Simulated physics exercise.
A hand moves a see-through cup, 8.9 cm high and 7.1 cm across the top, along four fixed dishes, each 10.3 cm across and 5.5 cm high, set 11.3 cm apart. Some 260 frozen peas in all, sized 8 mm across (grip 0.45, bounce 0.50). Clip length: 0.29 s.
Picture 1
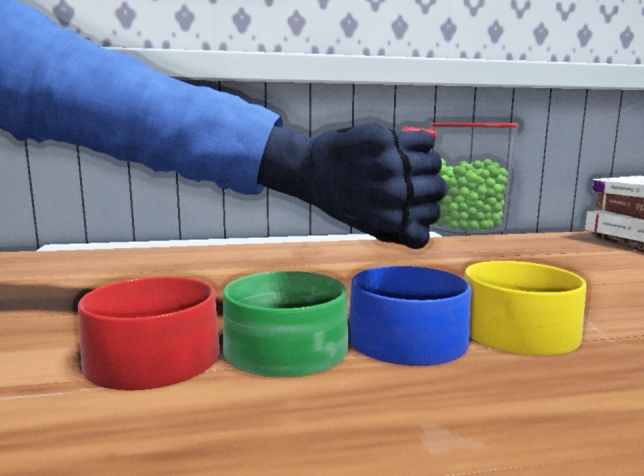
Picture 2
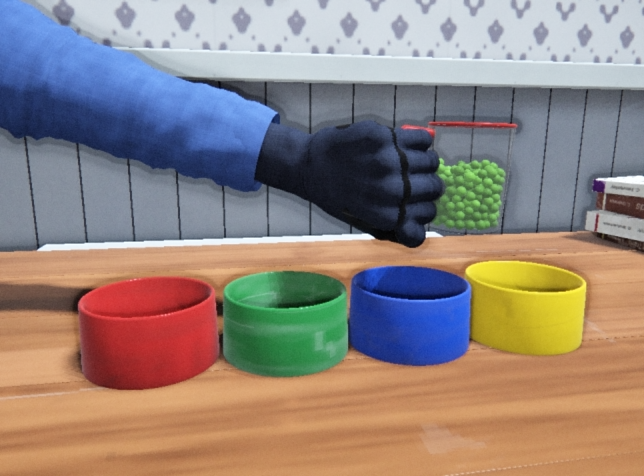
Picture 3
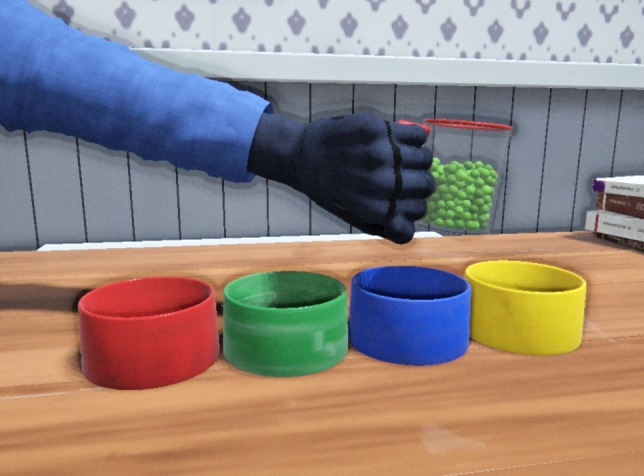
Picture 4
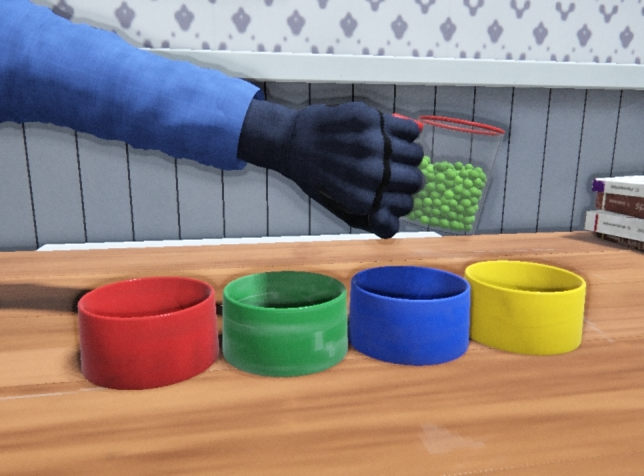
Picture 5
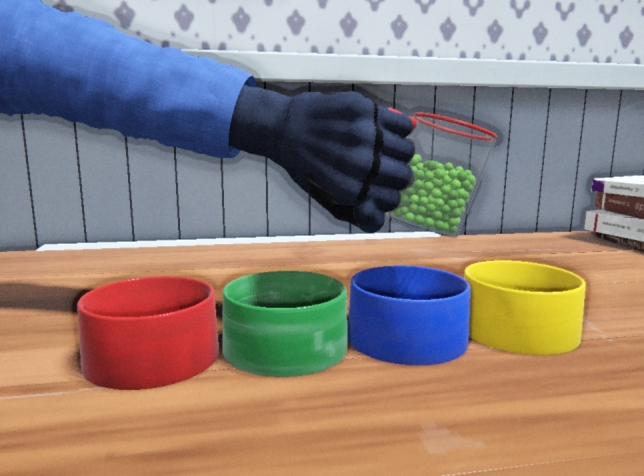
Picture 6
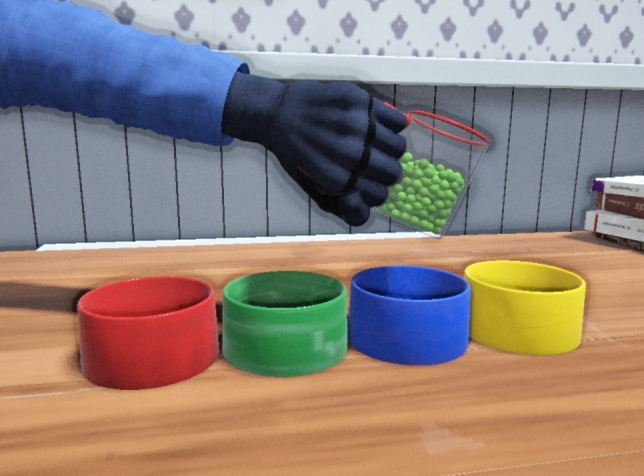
A dark-gloved hand in a blue sleeve held a clear cup of green peas behind red, green, blue and yellow dishes, then moved it slightly left while gradually tilting it to the right.
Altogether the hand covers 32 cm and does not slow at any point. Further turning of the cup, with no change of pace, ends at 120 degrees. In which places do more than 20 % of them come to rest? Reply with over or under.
Red under, blue under, green over, yellow under, counter under.
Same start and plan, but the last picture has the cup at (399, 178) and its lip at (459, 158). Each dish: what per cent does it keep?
Then red 30, blue 0, green 60, and yellow 0.
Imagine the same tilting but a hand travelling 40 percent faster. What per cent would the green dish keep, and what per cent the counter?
Result - green dish: 10; counter: 10.
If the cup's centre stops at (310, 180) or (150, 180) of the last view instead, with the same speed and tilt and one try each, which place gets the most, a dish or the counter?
The biggest share goes to blue first, then to green.
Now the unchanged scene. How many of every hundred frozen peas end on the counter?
Around 5 percent, I'd guess.
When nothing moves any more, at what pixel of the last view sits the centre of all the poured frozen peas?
About (279, 330).
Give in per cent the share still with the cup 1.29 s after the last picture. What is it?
5 per cent.
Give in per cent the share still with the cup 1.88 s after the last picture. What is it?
About 0 percent of the load.
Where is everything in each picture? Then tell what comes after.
In the first frame, cup at (469, 177), tilt 0 degrees, lip at (510, 126), moved 0.0 cm; middle of the pieces at (473, 193); yellow dish at (523, 277); blue dish at (410, 282); green dish at (286, 289); red dish at (149, 296).
In the second frame, cup at (467, 177), tilt 1 degrees, lip at (509, 127), moved 0.2 cm; middle of the pieces at (470, 193).
In the third frame, cup at (459, 177), tilt 5 degrees, lip at (504, 130), moved 0.9 cm; middle of the pieces at (461, 194).
In the fourth frame, cup at (448, 177), tilt 11 degrees, lip at (497, 134), moved 1.9 cm; middle of the pieces at (449, 194).
In the fifth frame, cup at (438, 177), tilt 16 degrees, lip at (490, 139), moved 2.9 cm; middle of the pieces at (437, 194).
In the sixth frame, cup at (427, 177), tilt 22 degrees, lip at (482, 145), moved 3.9 cm; middle of the pieces at (425, 195); yellow dish at (523, 276); blue dish at (409, 282); green dish at (285, 289); red dish at (149, 296).
Then, 0.78 s after the last picture, tilt 97 degrees; cup holds 100 %.
Then, 1.29 s after the last picture, tilt 120 degrees; cup holds 5 %, green 95 %.
Then, 1.88 s after the last picture, tilt 120 degrees; cup holds 0 %, green 95 %.
In the end, red 0 %, blue 0 %, green 95 %, yellow 0 %, counter 5 %.
